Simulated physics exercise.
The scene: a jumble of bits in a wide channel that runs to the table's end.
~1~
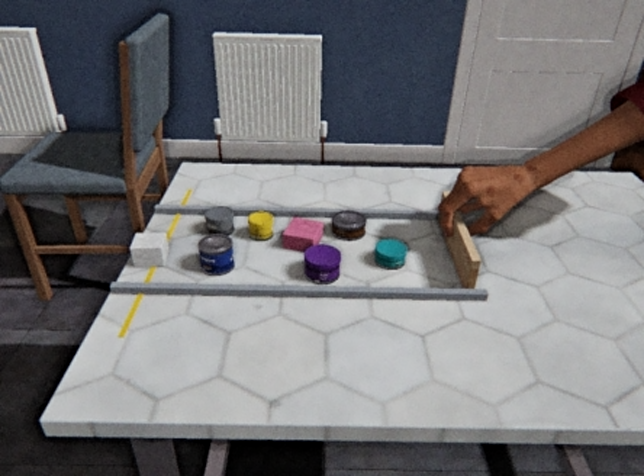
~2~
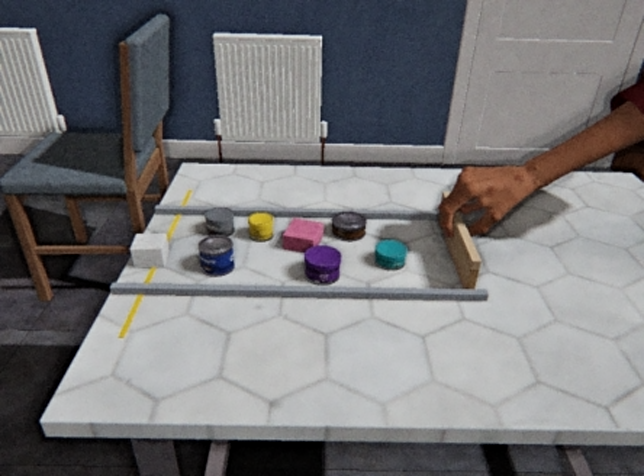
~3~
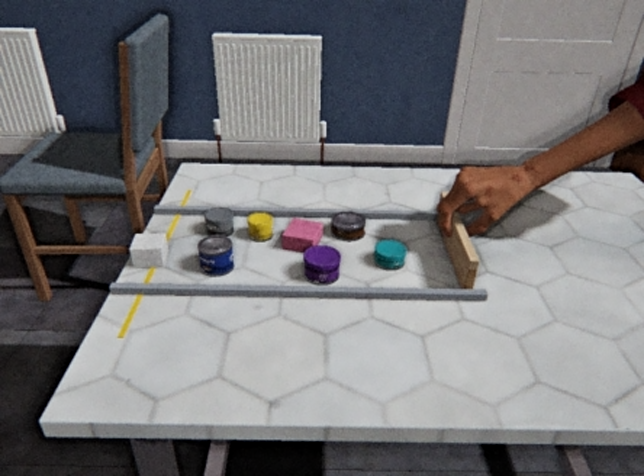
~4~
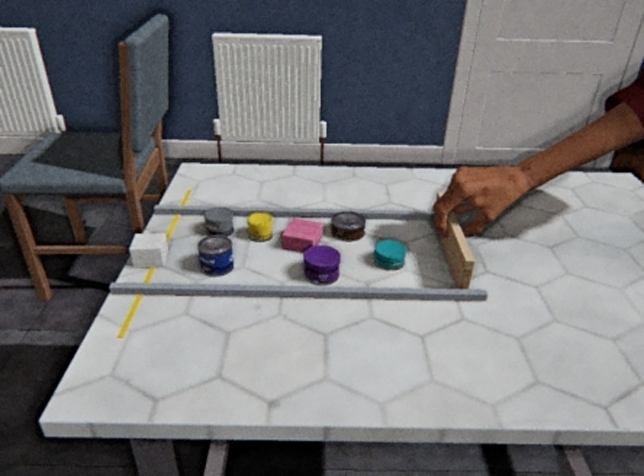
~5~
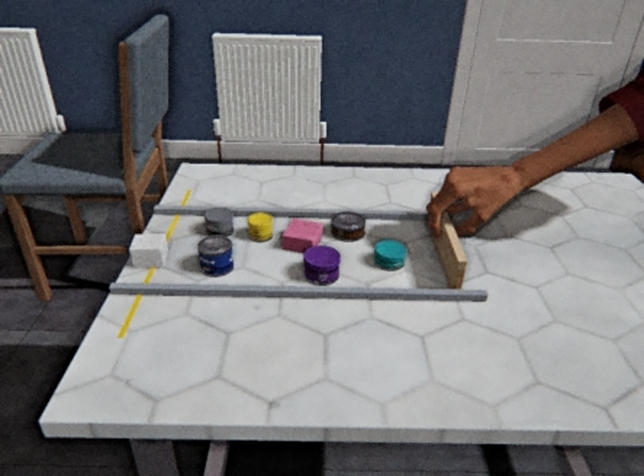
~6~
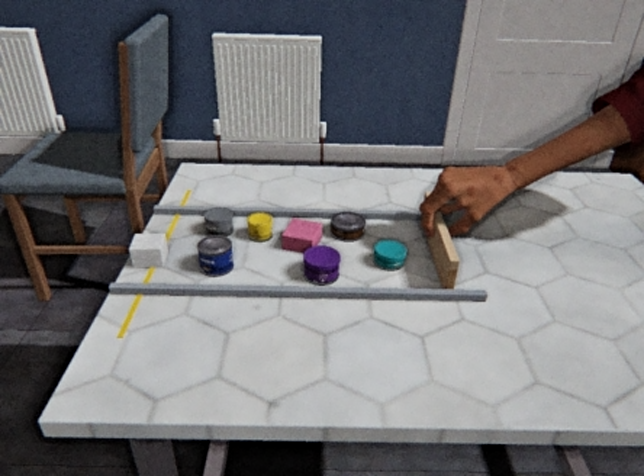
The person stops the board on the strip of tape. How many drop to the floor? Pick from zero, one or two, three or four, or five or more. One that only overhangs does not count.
The number that fall off is five or more.
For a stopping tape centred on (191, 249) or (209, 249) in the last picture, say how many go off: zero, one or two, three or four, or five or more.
The falls would be 1 or 2; no fall at all.
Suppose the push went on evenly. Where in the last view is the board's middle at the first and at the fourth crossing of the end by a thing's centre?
At (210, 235) for the first, at (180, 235) for the fourth.
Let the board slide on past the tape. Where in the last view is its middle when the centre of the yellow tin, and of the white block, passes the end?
About (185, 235), and (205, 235) for the other.
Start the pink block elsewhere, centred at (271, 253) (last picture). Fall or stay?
It is lost.
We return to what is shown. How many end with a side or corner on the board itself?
3 of them.
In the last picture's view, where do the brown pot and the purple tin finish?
The brown pot at (156, 217), the purple tin at (128, 269).
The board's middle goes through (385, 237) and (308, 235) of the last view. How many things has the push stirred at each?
By then 1, and 5.
A little later, none off yet; white block at rest near (149, 251); grey pot at rest near (219, 223); blue tin at rest near (216, 256).
Next, none off yet; white block at rest near (149, 251); grey pot shifted about its own width near (184, 223); blue tin shifted a little near (202, 256).
When it is over, the number that fall off is five or more; down, pink block, yellow tin, blue tin, grey pot and white block.
